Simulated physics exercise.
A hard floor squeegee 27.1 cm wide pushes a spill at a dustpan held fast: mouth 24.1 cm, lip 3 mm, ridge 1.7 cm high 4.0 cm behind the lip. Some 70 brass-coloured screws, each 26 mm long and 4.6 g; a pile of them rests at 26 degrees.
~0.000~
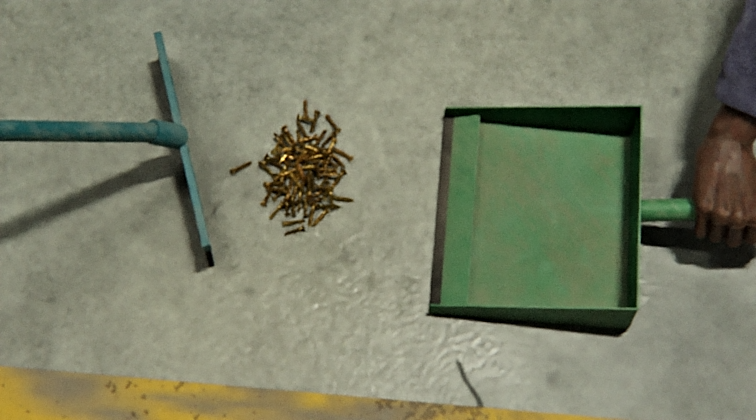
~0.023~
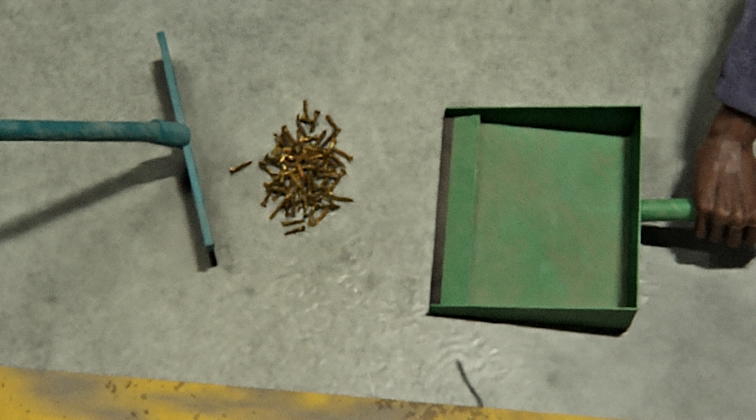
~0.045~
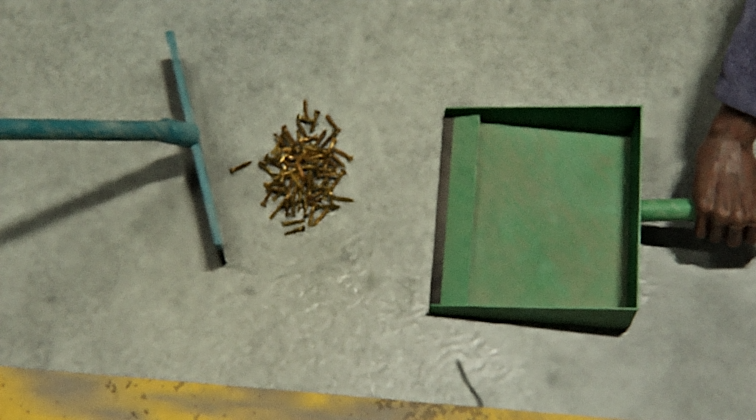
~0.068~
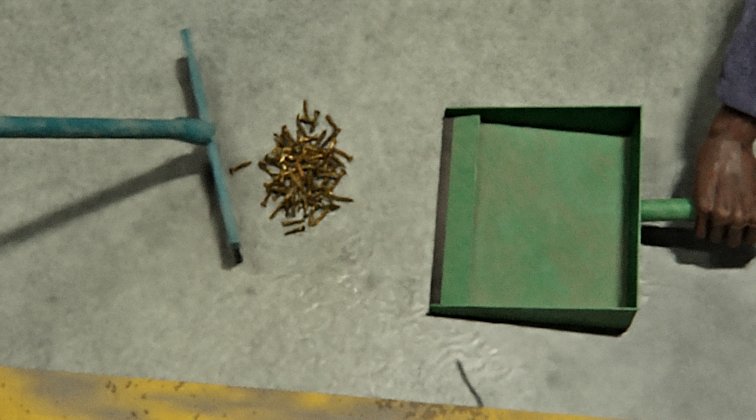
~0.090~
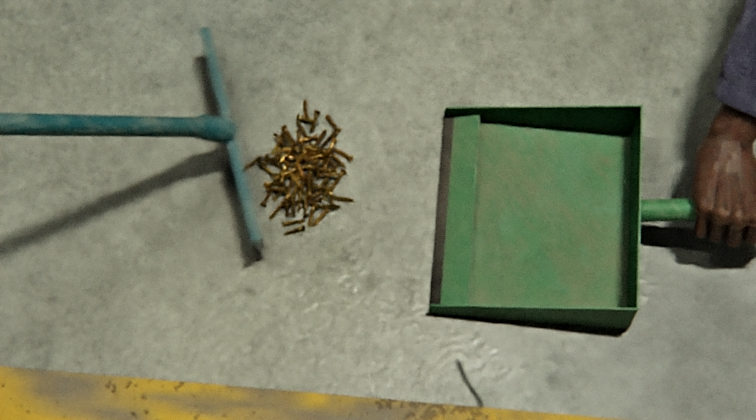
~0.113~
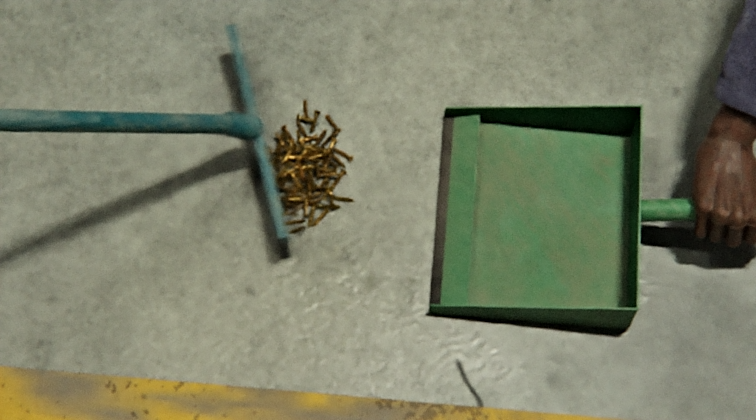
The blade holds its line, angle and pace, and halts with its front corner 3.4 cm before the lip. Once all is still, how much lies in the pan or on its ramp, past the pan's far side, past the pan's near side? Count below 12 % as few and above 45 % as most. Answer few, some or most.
Pan some, far side some, near side few.
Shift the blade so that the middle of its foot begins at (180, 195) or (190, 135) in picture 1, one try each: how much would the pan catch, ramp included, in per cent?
Some 25 and 35 per cent.
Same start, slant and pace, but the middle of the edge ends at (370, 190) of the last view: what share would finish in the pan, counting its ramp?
About 35 per cent.
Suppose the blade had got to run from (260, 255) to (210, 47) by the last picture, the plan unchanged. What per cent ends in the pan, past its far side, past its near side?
Pan 5, far 20, near 0.
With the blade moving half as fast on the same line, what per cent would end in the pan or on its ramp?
In that case some 5 per cent.
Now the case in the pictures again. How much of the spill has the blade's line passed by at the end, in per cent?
About 0 per cent.
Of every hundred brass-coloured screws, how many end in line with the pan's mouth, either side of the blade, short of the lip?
Some 45 per cent.
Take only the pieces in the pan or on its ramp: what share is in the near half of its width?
About 0 per cent.
After 0.18 s, middle of the blade 12 cm from the lip; 0 % over the lip, far side 5 %, near side 0 %.
After 0.22 s, middle of the blade 9 cm from the lip; 0 % over the lip, far side 10 %, near side 0 %.
Then, at 0.41 s, middle of the blade 8 cm from the lip; 35 % over the lip, far side 25 %, near side 0 %.
By 1.7 s all is still; pan 30 %, far side 25 %, near side 0 %, in front of the lip or behind the blade 45 %.
